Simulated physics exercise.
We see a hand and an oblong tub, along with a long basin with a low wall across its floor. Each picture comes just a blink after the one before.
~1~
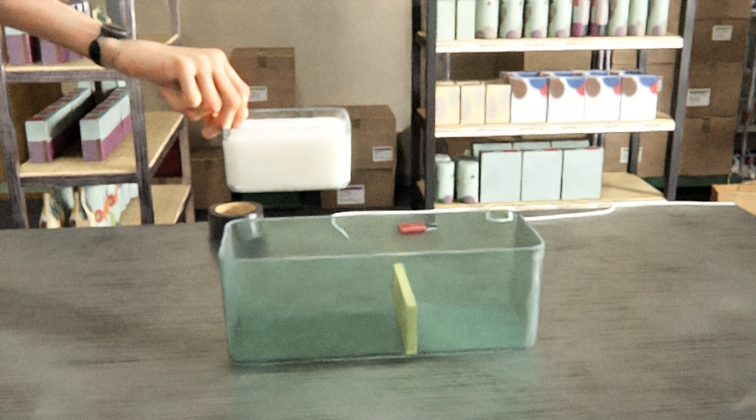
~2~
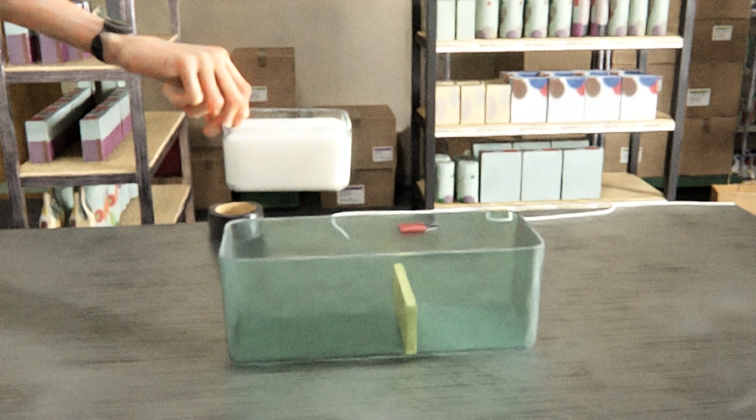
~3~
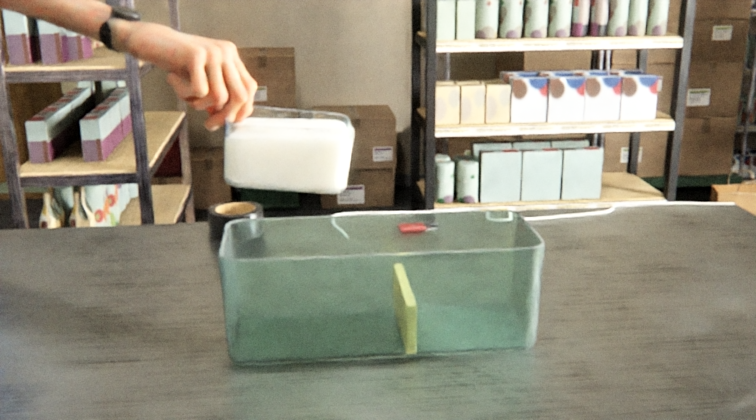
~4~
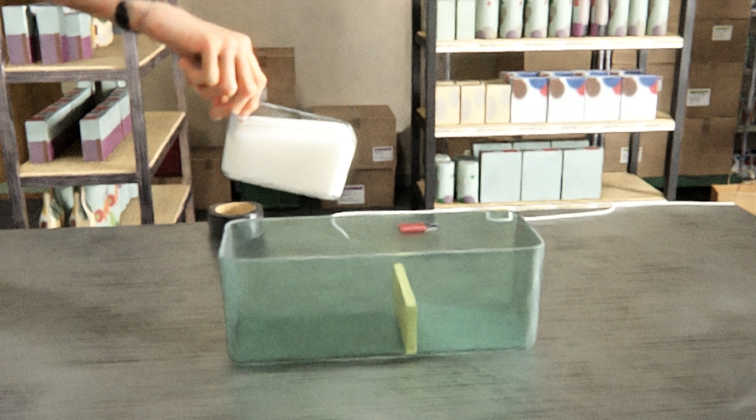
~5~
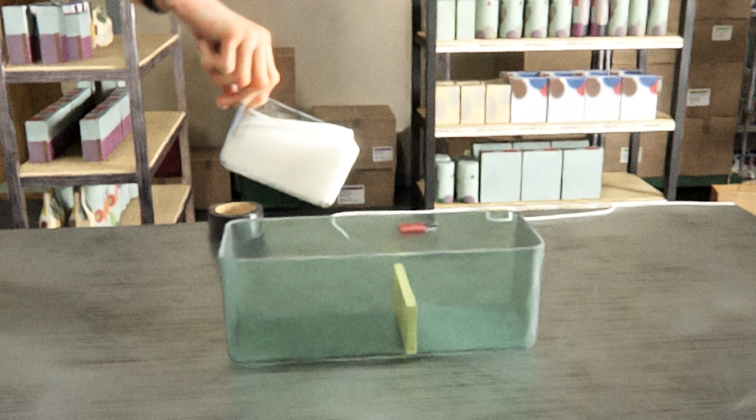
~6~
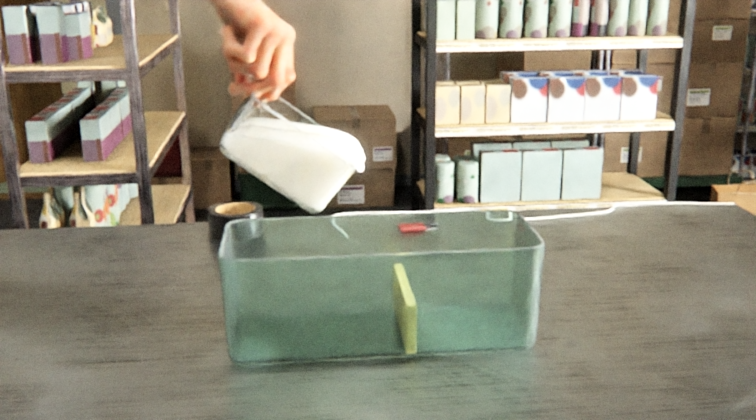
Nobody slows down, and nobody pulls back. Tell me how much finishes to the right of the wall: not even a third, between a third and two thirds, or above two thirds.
After it calms, what's right of the wall is a small share, below one third.
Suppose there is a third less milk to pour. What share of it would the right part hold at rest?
About 0 parts in a hundred, give or take.
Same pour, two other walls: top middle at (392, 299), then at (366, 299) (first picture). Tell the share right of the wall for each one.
About 45 % and 70 %.
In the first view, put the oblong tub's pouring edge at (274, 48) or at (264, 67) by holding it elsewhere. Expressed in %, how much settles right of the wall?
In order, some 5 and 5 percent.
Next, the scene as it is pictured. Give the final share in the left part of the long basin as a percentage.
Around 75 %.
A moment on, the tilt is 105° and 14 per cent is still to pour, 42 is left of the wall and 18 right of it.
Next, the tilt is 110° and 1 per cent is still to pour, 73 is left of the wall and 20 right of it.
Then the tilt is 110° and 0 per cent is still to pour, 73 is left of the wall and 21 right of it.
Later the tilt is 110° and 0 per cent is still to pour, 74 is left of the wall and 21 right of it.
Finally, 74 per cent lies left of the wall, 21 right of it and 5 outside.
